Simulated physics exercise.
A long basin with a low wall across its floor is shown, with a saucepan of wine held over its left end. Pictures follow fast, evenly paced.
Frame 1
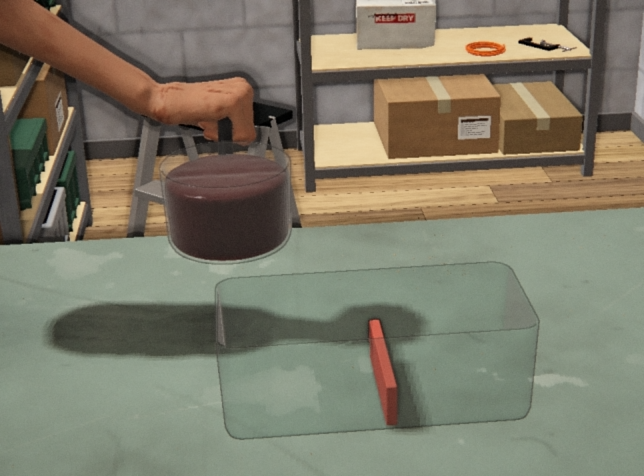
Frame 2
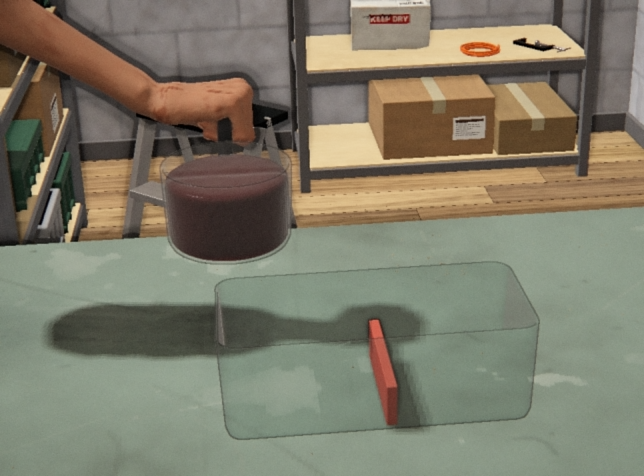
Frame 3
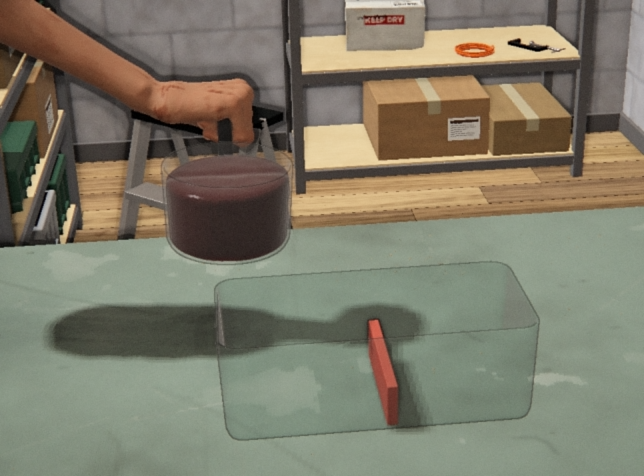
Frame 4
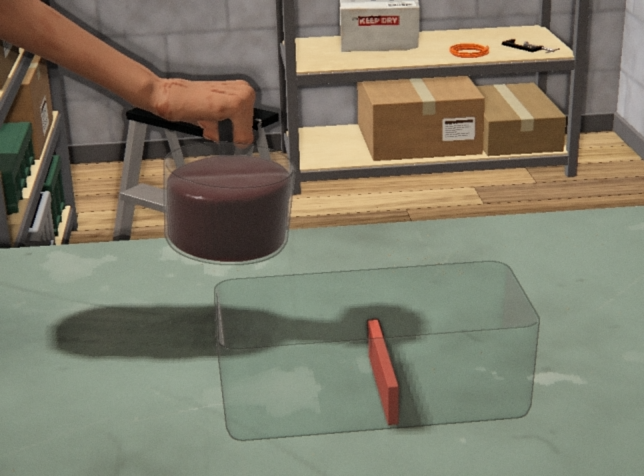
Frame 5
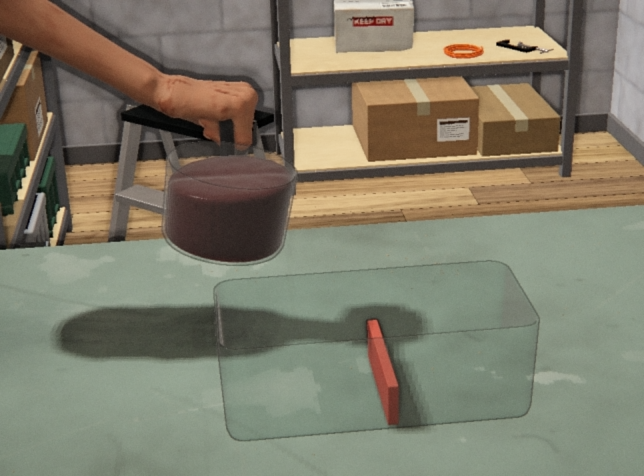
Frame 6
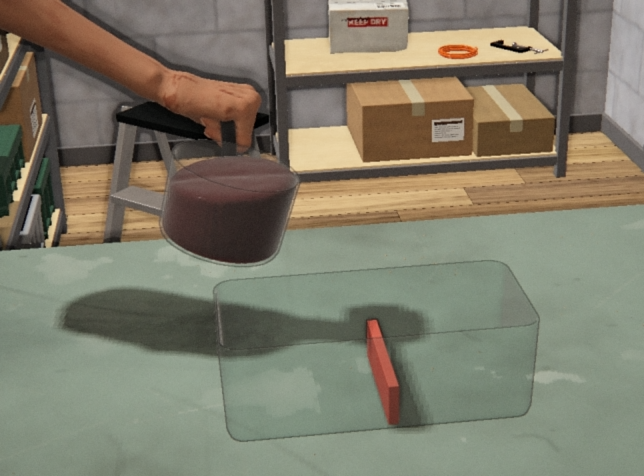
At first, a hand holds a clear saucepan of dark red wine nearly level above the left end of a long, transparent basin with a low red wall across its floor. The hand then gradually tilts the pan to the right, slowly initially and then more noticeably, while the basin stays still.
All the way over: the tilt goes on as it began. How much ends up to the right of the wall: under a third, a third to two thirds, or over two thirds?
Under a third.
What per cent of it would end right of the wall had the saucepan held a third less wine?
Estimate: Around 5 per cent.
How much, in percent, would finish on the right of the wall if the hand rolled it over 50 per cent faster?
Roughly 15 percent.
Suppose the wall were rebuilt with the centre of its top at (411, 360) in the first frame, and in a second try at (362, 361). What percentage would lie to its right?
You'd get roughly 5 per cent the first time and roughly 55 per cent the second.
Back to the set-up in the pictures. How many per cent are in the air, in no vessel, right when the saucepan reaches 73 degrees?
Estimate: Some 30 per cent.
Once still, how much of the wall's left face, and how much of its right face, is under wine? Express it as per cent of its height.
On the left it is 50 per cent, on the right 20.
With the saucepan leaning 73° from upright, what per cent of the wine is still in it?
It keeps around 55 per cent at that angle.
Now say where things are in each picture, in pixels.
Tilt 0°; pouring edge (290, 162); surface from (164, 177) to (287, 171); the long basin's rim runs from (216, 314) to (524, 294); the wall's top is at (383, 353), in the first frame.
Tilt 1°; pouring edge (290, 162); surface from (164, 177) to (288, 170), in the second frame.
Tilt 3°; pouring edge (292, 165); surface from (165, 178) to (289, 171), in the third frame.
Tilt 6°; pouring edge (294, 168); surface from (166, 178) to (291, 171), in the fourth frame.
Tilt 11°; pouring edge (296, 173); surface from (169, 178) to (293, 172), in the fifth frame.
Tilt 16°; pouring edge (299, 180); surface from (169, 180) to (297, 173), in the sixth frame.
A moment on, the saucepan is tipped part way and 54 per cent is still to pour, 13 is left of the wall and 5 right of it.
Next, the saucepan is tipped right over and 9 per cent is still to pour, 62 is left of the wall and 21 right of it.
Then the saucepan is tipped right over and 0 per cent is still to pour, 76 is left of the wall and 22 right of it.
Later the saucepan is tipped right over and 0 per cent is still to pour, 77 is left of the wall and 22 right of it.
In the end 77 per cent lies left of the wall, 22 right of it and 1 outside.
